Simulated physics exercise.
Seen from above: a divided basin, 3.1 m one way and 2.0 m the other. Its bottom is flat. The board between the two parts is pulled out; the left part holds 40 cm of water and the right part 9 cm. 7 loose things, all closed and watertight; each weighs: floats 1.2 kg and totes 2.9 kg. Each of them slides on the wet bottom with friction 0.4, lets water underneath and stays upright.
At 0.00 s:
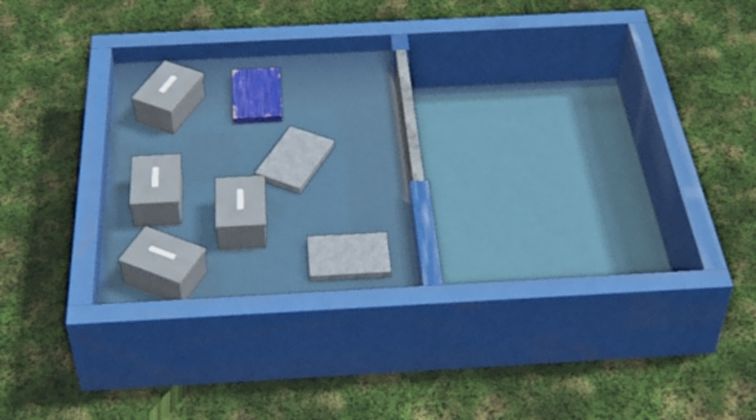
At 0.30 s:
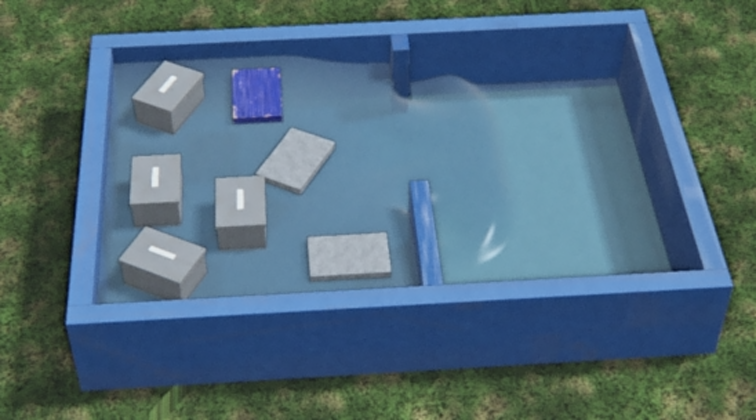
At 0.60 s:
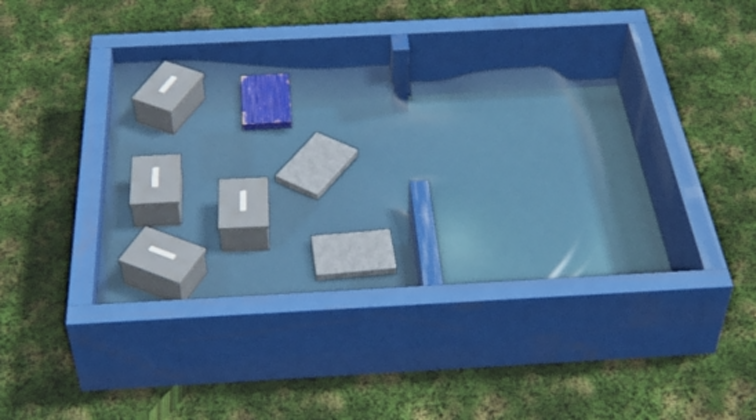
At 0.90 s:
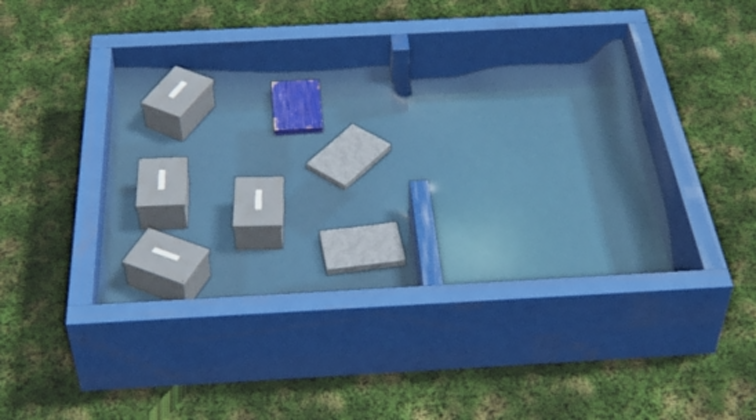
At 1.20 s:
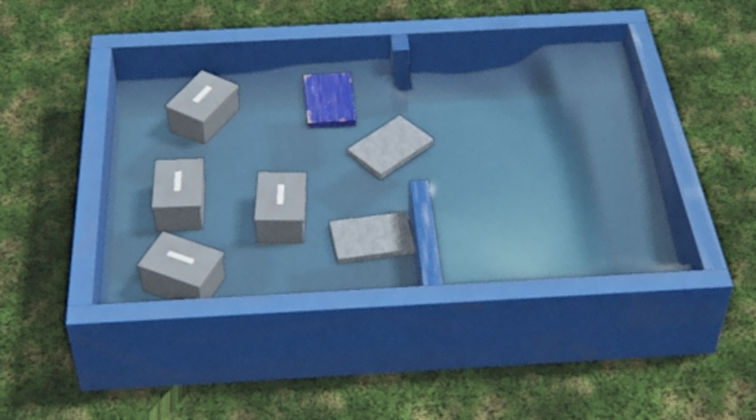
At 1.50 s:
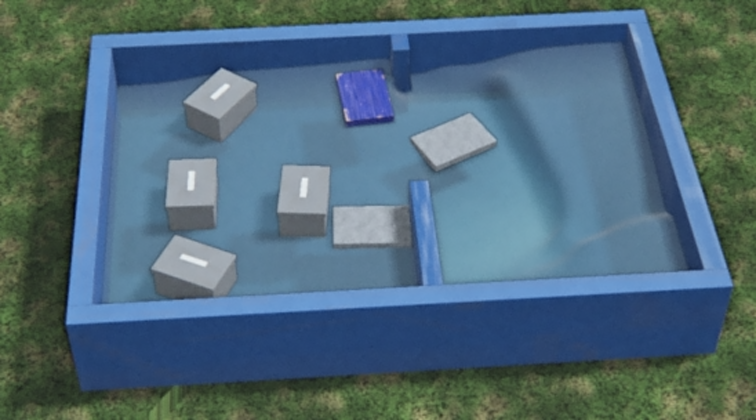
A blue basin with its divider board gone, water surging into the right part as floats and grey totes drift rightward.
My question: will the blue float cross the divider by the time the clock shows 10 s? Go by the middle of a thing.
As for the blue float, it clears the divider.
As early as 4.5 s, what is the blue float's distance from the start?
Some 150 cm from the start.
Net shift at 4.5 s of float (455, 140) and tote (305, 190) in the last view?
They've ended up 120 cm and 40 cm away, in that order.
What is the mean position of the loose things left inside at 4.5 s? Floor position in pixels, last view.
I'd say about (303, 245) in the last view.
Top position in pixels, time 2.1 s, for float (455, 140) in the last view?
Roughly (559, 139) in the same view.
After 2.1 s the blue float is near (449, 117), 1.1 m from its start, afloat; 2 of 7 are over the mark; 7 afloat.
After 4.5 s the blue float is near (529, 189), 1.7 m from its start, afloat; 2 of 7 are over the mark; 7 afloat.
After 7.0 s the blue float is near (514, 167), 1.5 m from its start, afloat; 2 of 7 are over the mark; 7 afloat.
After 10.0 s the blue float is near (565, 118), 1.8 m from its start, afloat; 2 of 7 are over the mark; 7 afloat.
